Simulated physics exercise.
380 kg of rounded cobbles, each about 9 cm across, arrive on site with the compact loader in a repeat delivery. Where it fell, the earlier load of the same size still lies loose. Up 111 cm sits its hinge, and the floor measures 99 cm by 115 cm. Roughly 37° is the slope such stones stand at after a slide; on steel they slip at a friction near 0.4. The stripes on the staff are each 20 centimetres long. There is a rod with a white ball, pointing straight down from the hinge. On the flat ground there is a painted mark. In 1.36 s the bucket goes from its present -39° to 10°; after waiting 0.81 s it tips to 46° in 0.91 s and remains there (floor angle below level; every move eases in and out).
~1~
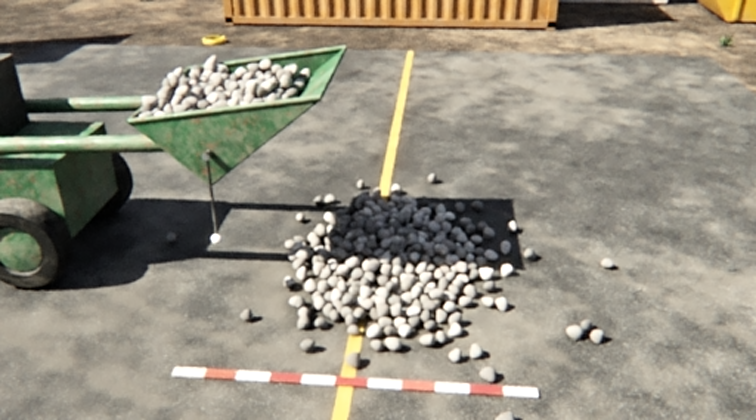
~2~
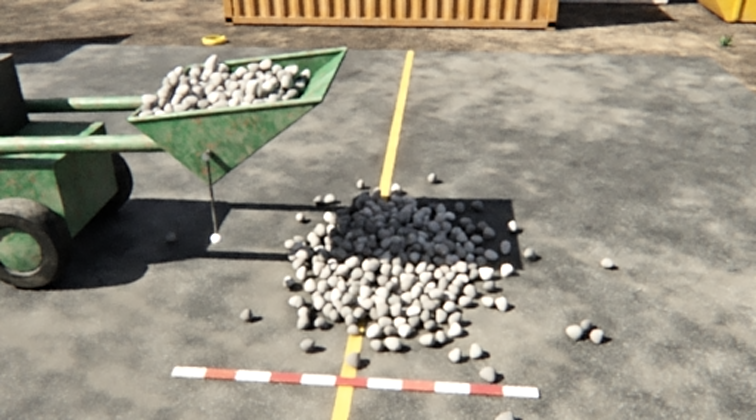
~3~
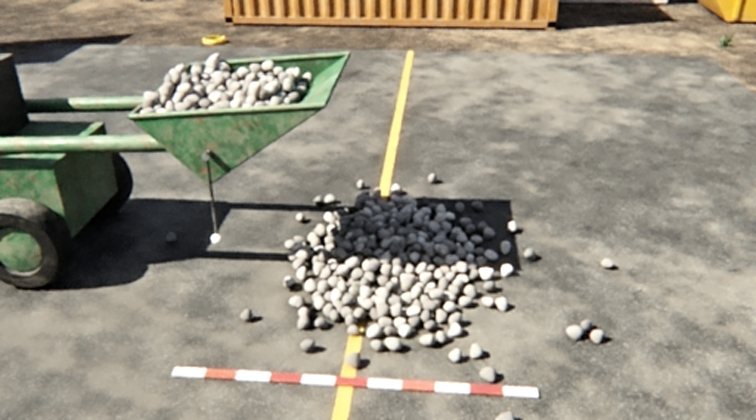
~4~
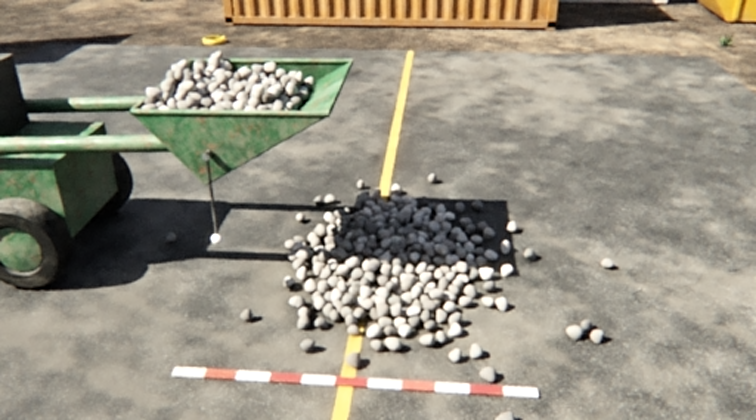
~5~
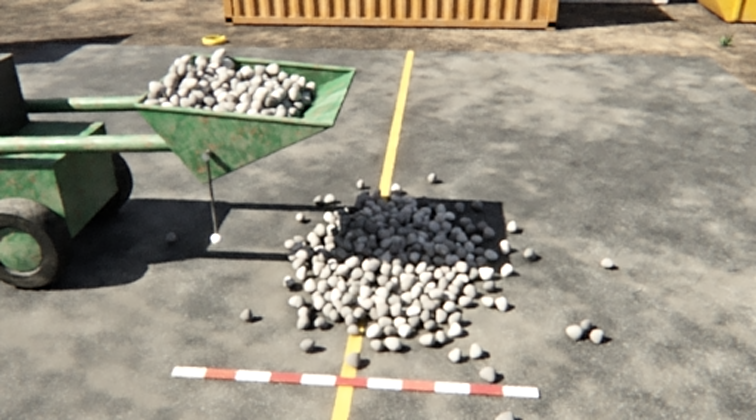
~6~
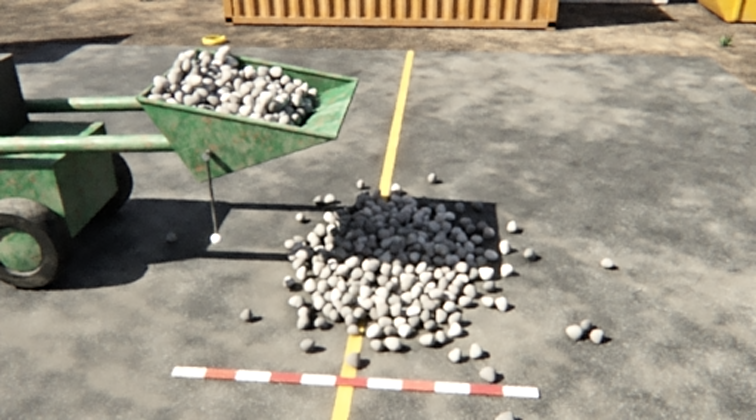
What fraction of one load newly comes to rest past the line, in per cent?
About 22 per cent.
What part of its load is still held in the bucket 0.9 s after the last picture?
About 100 percent.
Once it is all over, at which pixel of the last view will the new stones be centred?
Around (337, 239).
Then, 0.4 s after the last picture the floor is at 2°; in per cent of one load, 100 in the bucket, 37 short of the line, 63 past the line; the foremost stones are at (550, 278).
Then, 0.9 s after the last picture the floor is at 10°; in per cent of one load, 100 in the bucket, 37 short of the line, 63 past the line; the foremost stones are at (550, 278).
Then, 3.0 s after the last picture the floor is at 46°; in per cent of one load, 0 in the bucket, 115 short of the line, 85 past the line; the foremost stones are at (550, 278).
Then, 5.6 s after the last picture the floor is at 46°; in per cent of one load, 0 in the bucket, 115 short of the line, 86 past the line; the foremost stones are at (550, 278). Net gain past the line, 22.
